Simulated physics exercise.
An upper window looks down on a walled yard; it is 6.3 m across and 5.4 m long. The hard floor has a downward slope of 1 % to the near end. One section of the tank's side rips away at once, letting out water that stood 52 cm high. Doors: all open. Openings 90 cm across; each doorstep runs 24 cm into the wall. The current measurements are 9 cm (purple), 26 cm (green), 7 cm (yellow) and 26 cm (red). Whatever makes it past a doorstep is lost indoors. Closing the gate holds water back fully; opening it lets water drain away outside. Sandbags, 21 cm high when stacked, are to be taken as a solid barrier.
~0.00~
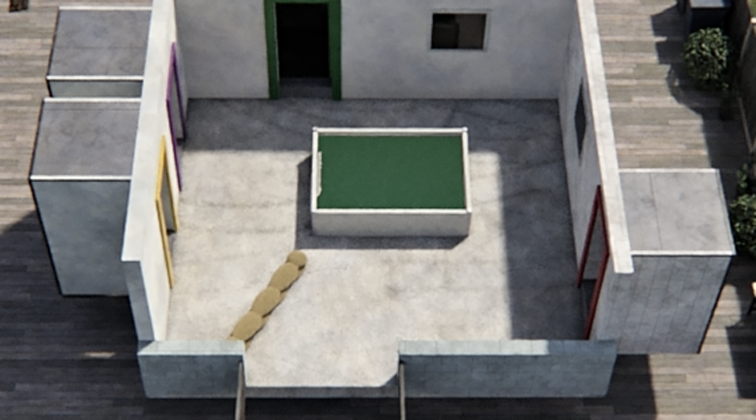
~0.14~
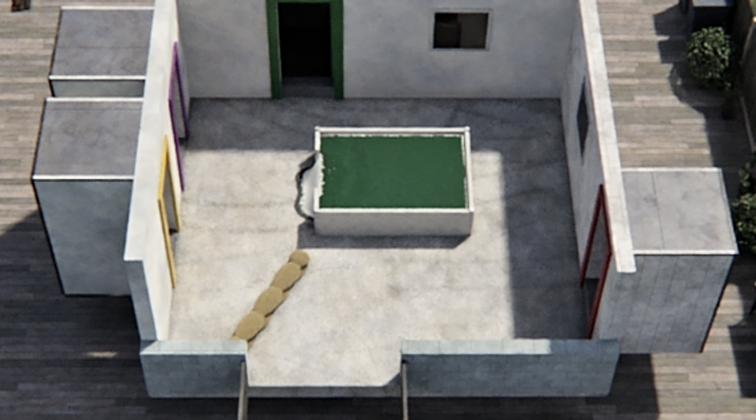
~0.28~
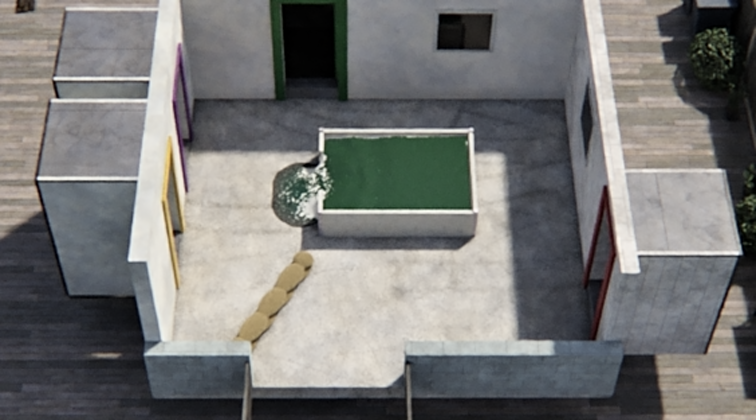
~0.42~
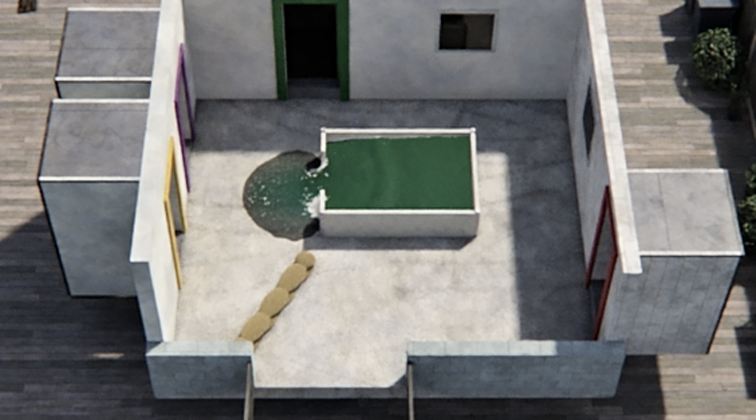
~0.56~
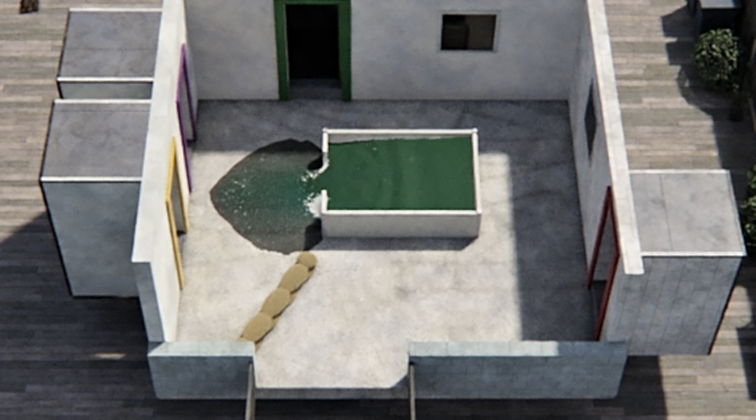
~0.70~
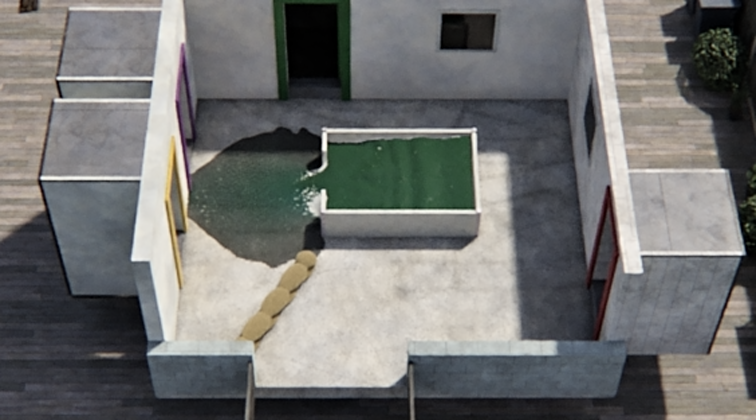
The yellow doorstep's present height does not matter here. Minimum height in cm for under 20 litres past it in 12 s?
Approx. 13.5 cm.
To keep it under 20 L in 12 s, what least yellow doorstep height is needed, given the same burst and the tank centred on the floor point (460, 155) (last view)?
New minimum height: Approx. 11.5 cm.
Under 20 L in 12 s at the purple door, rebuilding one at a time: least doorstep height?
Purple door, minimum about 18 cm.
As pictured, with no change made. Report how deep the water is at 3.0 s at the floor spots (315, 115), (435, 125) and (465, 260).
1, 0 and 0 cm, respectively.
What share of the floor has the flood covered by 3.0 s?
About 30 per cent.
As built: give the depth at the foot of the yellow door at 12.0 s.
Depth: Near 8.0 cm.
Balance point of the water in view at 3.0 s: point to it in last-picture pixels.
I'd say around (325, 203).
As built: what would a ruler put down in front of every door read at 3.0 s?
In cm - purple: 19, green: 3, yellow: 15, red: 0.
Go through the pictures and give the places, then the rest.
The tank at (391, 173) is whole and still, 52 cm deep; the yellow door at (167, 216) is dry, in the first frame.
Water pours out at (319, 185) and has run 0.3 m, to (301, 209); about 7 cm deep outside, 52 cm at the back, in the second frame.
Water pours out at (323, 188) and has run 0.7 m, to (279, 210); about 8 cm deep outside, 52 cm at the back, in the third frame.
The gap is at (325, 188), the front 1.2 m out at (247, 199); the back of the tank holds 52 cm, in the fourth frame.
The front is at (216, 196), 1.8 m from the gap at (327, 188); 2.4 m2 of floor is wet, 52 cm left at the back, in the fifth frame.
The gap is at (326, 187), the front 2.2 m out at (188, 207); the back of the tank holds 52 cm; the yellow door at (176, 216), 2.5 m from the gap, is still 0.6 m from the nearest water, in the sixth frame.
After 1.4 s water covers 20 % of the floor, deepest (27 cm) near (312, 198); 16 cm at the yellow door, 3 litres in over its 7 cm doorstep.
After 3.0 s water covers 30 % of the floor, deepest (23 cm) near (197, 106); 15 cm at the yellow door, 57 litres in over its 7 cm doorstep.
After 12.0 s water covers 85 % of the floor, deepest (11 cm) near (173, 372); 8 cm at the yellow door, 112 litres in over its 7 cm doorstep.
At the yellow door as built, the water arrived by 1.1 s and peaked near 17 cm at 2.2 s.
Run again over the same 12 s with other heights there, 41 litres in over 11 cm, 13 litres over 14.5 cm. The limit of 20 litres is kept from about 13.5 cm up.
